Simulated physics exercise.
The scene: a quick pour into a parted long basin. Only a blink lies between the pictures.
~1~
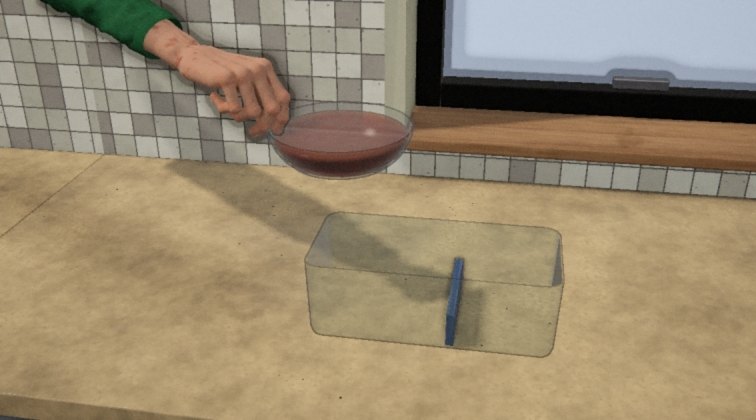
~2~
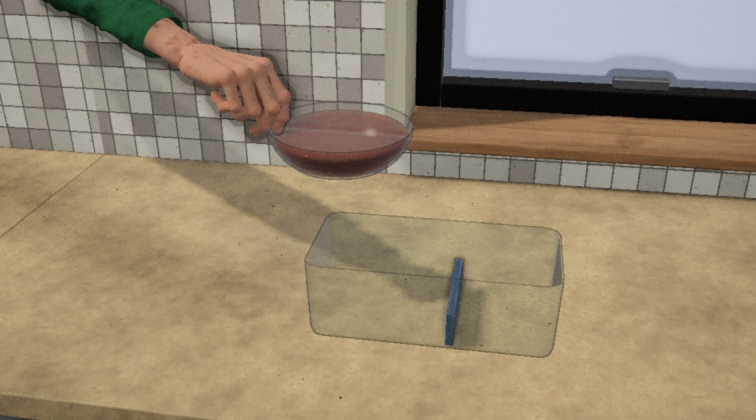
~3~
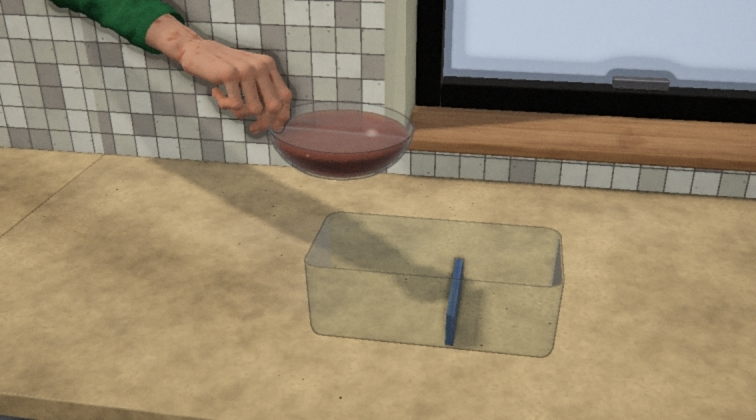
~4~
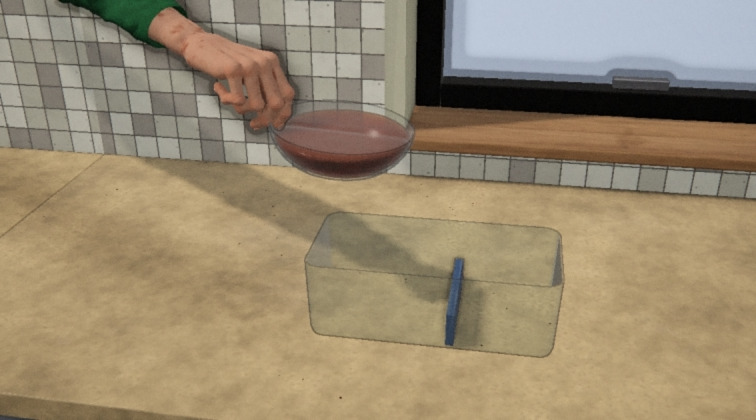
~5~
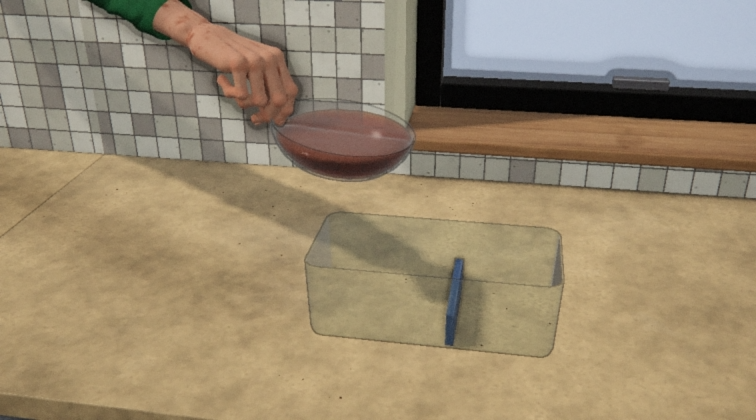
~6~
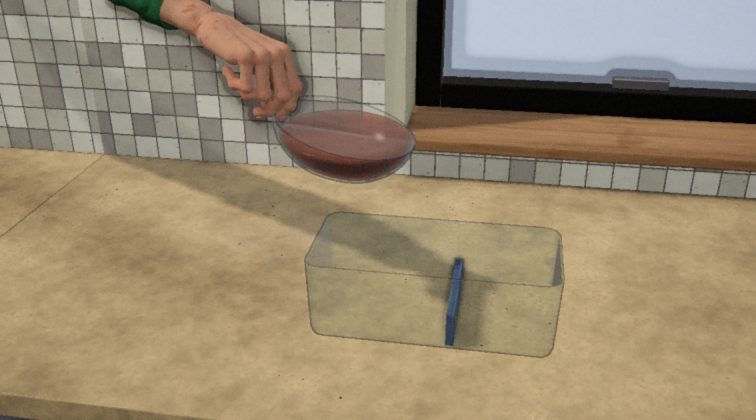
In this clip, a hand in a green sleeve holds a clear bowl of reddish-brown liquid above a clear rectangular basin with a blue divider on a countertop, then gradually tilts the bowl slightly to the right.
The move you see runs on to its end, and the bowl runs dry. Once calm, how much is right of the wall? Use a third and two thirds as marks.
It comes to from a third to two thirds.
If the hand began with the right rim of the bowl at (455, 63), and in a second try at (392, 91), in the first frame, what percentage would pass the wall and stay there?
Roughly 75 per cent, and 35 per cent.
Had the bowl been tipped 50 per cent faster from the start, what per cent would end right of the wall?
Some 35 per cent.
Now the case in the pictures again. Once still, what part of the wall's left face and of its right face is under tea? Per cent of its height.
Near 30 on the left, 40 on the right.
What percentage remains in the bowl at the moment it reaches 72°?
Some 15 per cent.
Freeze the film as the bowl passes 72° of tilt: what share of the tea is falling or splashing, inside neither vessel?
Near 35 %.
A moment on, the bowl is tipped part way and 13 per cent is still to pour, 15 is left of the wall and 37 right of it.
Next, the bowl is tipped right over and 0 per cent is still to pour, 49 is left of the wall and 47 right of it.
Then the bowl is tipped right over and 0 per cent is still to pour, 49 is left of the wall and 47 right of it.
Later the bowl is tipped right over and 0 per cent is still to pour, 49 is left of the wall and 47 right of it.
At rest 49 per cent lies left of the wall, 47 right of it and 4 outside.
